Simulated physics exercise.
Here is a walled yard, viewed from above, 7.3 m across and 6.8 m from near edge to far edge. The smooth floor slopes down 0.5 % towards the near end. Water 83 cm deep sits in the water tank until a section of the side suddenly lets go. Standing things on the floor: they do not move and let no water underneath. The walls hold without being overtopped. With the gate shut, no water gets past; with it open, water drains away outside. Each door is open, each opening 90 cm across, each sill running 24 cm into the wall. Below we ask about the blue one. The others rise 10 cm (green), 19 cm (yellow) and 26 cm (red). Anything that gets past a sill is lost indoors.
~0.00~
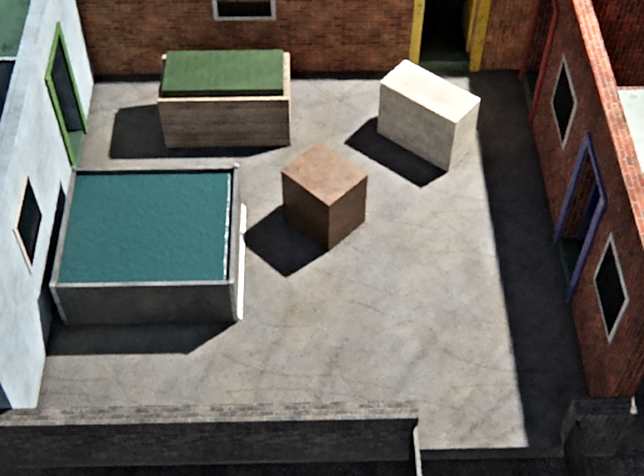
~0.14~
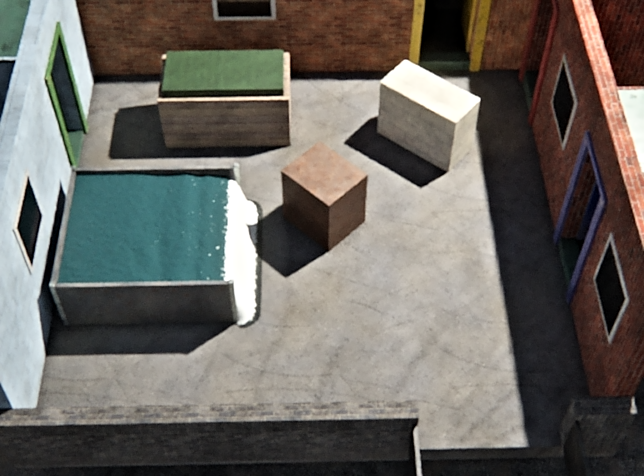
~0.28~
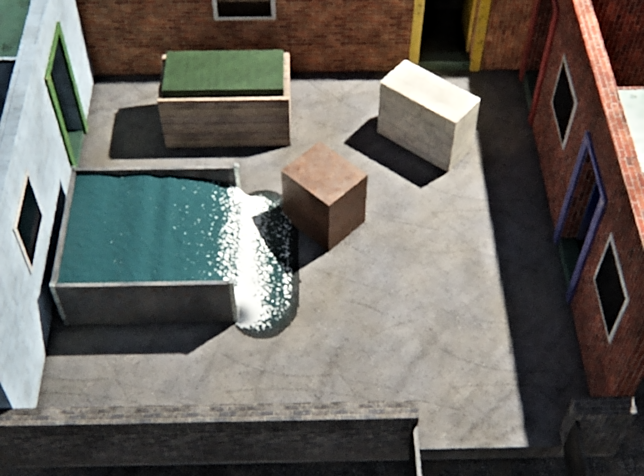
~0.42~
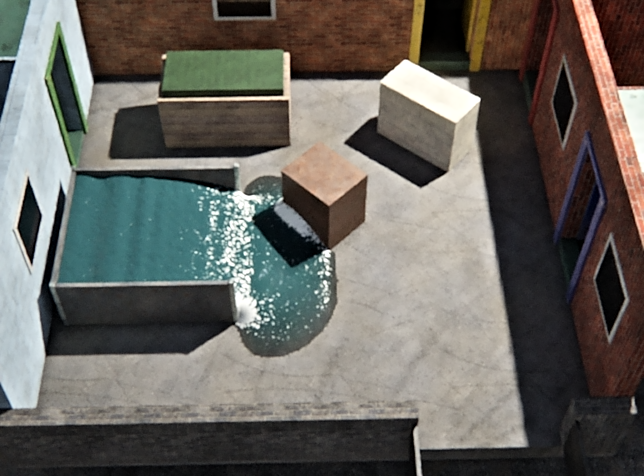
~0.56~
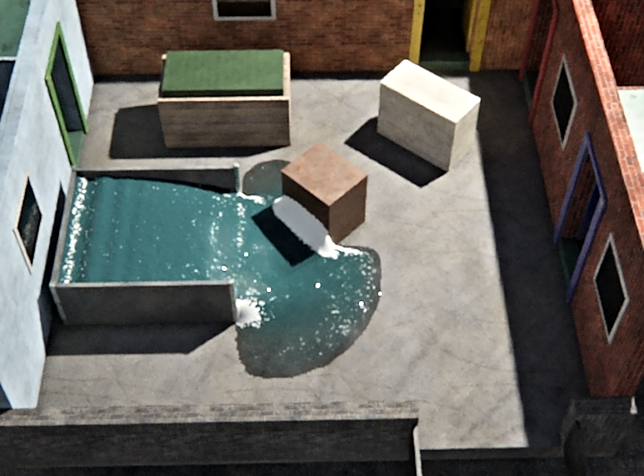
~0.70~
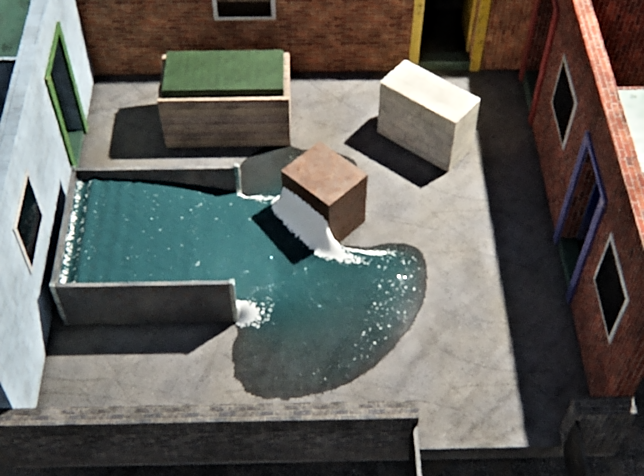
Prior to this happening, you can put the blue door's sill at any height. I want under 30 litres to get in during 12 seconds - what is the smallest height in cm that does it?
You would need about 21 cm.
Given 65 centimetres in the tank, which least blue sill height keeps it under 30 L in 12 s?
About 14.5 centimetres.
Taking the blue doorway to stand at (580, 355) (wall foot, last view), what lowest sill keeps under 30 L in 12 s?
You'd want it roughly 26 cm high.
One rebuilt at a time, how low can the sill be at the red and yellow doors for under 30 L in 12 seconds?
Roughly 10.5 cm at red and 6.5 cm at yellow.
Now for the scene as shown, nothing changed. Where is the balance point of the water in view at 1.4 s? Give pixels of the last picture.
Approximately (240, 265).
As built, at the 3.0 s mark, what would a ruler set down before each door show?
Centimetres: Green = 0, blue = 22, yellow = 10, red = 5.
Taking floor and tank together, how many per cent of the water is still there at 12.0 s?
Something like 66 per cent of it remains.
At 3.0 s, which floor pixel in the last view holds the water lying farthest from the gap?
I'd put the front's tip around (516, 74).
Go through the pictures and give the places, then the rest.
The first frame shows the water tank at (150, 227) is whole and still, 83 cm deep; the blue door at (578, 227) is dry.
In the second frame, the gap is at (235, 247), the front 0.3 m out at (255, 314); the back of the water tank holds 83 cm.
In the third frame, water pours out at (235, 250) and has run 0.8 m, to (293, 302); about 14 cm deep outside, 83 cm at the back.
In the fourth frame, the gap is at (235, 251), the front 1.4 m out at (331, 294); the back of the water tank holds 82 cm.
In the fifth frame, the front is at (375, 263), 2.0 m from the gap at (235, 252); 4.9 m2 of floor is wet, 76 cm left at the back.
In the sixth frame, water pours out at (235, 253) and has run 2.7 m, to (421, 269); about 8 cm deep outside, 70 cm at the back; the blue door at (578, 227), 4.8 m from the gap, is still 2.1 m from the nearest water.
After 1.4 s water covers 45 % of the floor, deepest (55 cm) near (285, 226); 24 cm at the blue door, 1 litre in over its 18 cm sill.
After 3.0 s water covers 65 % of the floor, deepest (34 cm) near (588, 415); 22 cm at the blue door, 45 litres in over its 18 cm sill.
After 12.0 s water covers 100 % of the floor, deepest (13 cm) near (81, 158); 6 cm at the blue door, 52 litres in over its 18 cm sill.
At the blue door as built, the water arrived by 1.2 s and peaked near 28 cm at 2.2 s.
With a sill of 18 cm, 52 litres would have come in within the 12 s; with 25 cm, 8 litres. So under 30 litres takes about 21 cm.
